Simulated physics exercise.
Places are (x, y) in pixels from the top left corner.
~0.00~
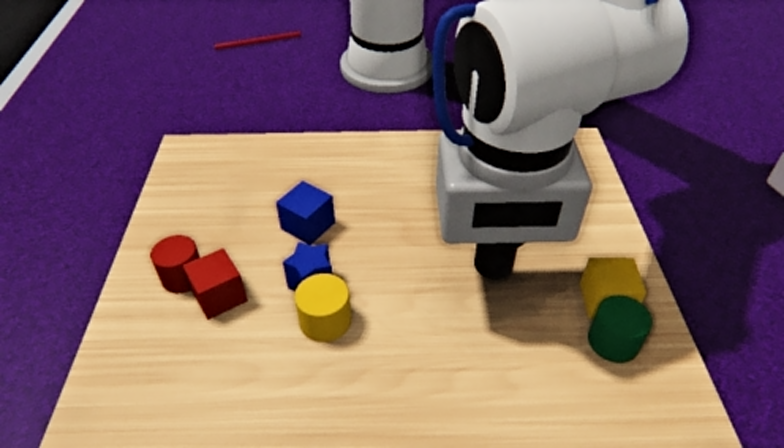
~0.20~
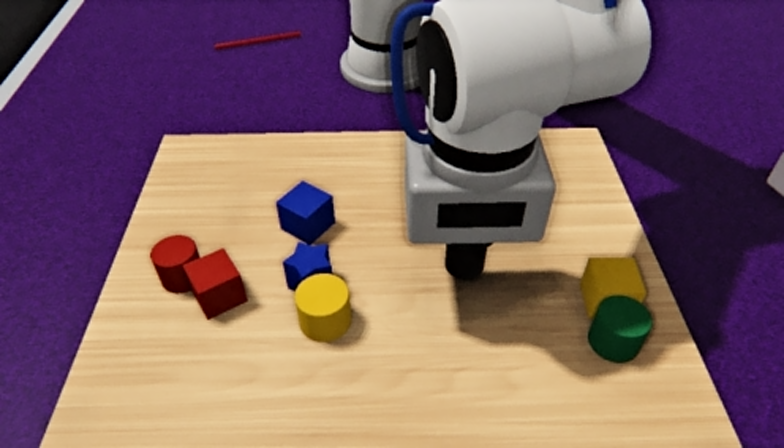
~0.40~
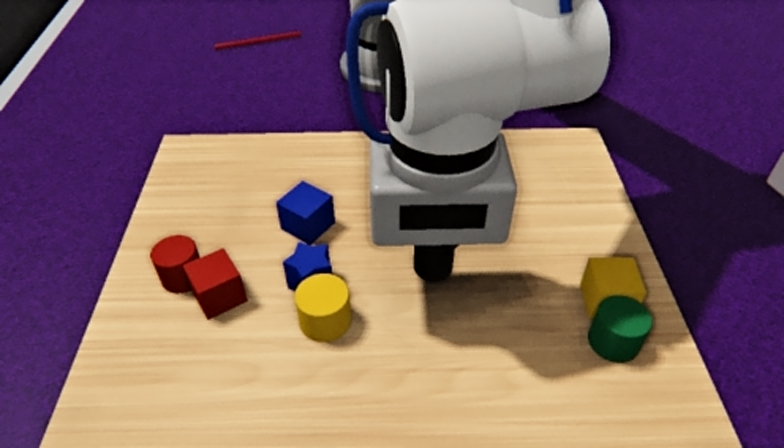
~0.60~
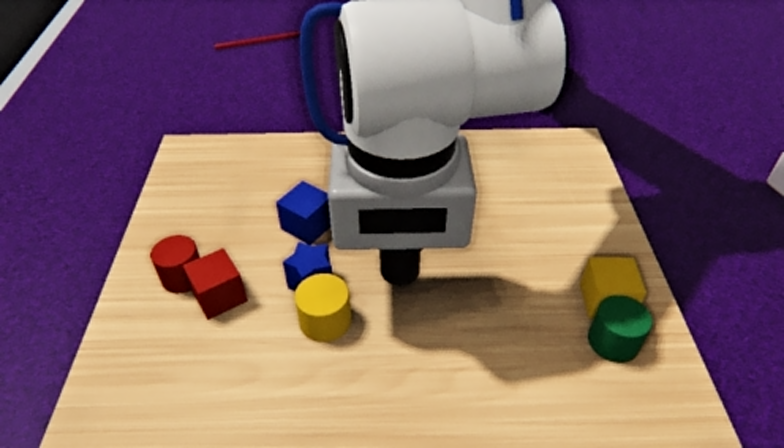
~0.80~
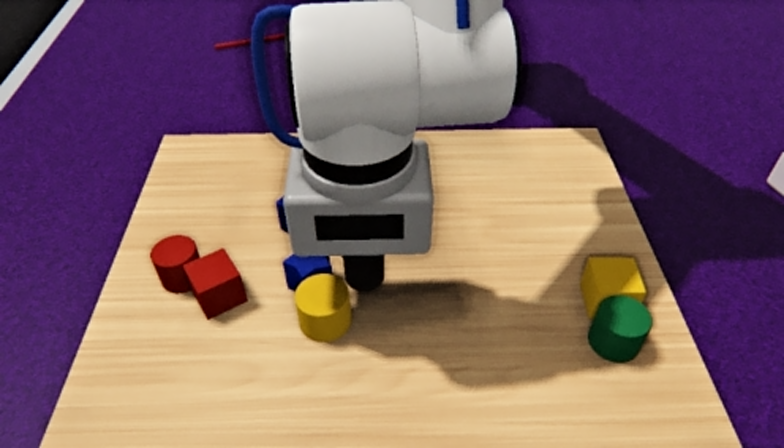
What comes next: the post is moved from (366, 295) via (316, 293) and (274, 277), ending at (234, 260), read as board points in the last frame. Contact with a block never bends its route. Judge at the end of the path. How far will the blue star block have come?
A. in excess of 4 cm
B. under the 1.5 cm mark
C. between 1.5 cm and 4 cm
It's A.
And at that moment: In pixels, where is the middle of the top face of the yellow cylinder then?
Somewhere near (295, 302).
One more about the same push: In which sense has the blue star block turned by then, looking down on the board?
The block turns clockwise.
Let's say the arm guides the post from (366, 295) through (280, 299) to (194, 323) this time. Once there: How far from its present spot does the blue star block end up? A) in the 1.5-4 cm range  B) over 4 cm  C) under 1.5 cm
My answer is option B.
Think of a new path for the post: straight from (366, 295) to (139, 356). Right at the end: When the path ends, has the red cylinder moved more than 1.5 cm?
Going by the path, no.
The first path, step by step. One third of the way, post at (313, 275); blue star block at (281, 248), turned 35° clockwise; yellow cylinder at (295, 302).
Two thirds of the way, post at (269, 258); blue star block at (241, 233), turned 50° clockwise; yellow cylinder at (295, 302).
At the end, post at (229, 242); red cylinder unmoved; red square piece at (208, 268), turned 15° anticlockwise; blue star block at (203, 216), turned 50° clockwise; yellow cylinder at (295, 302).
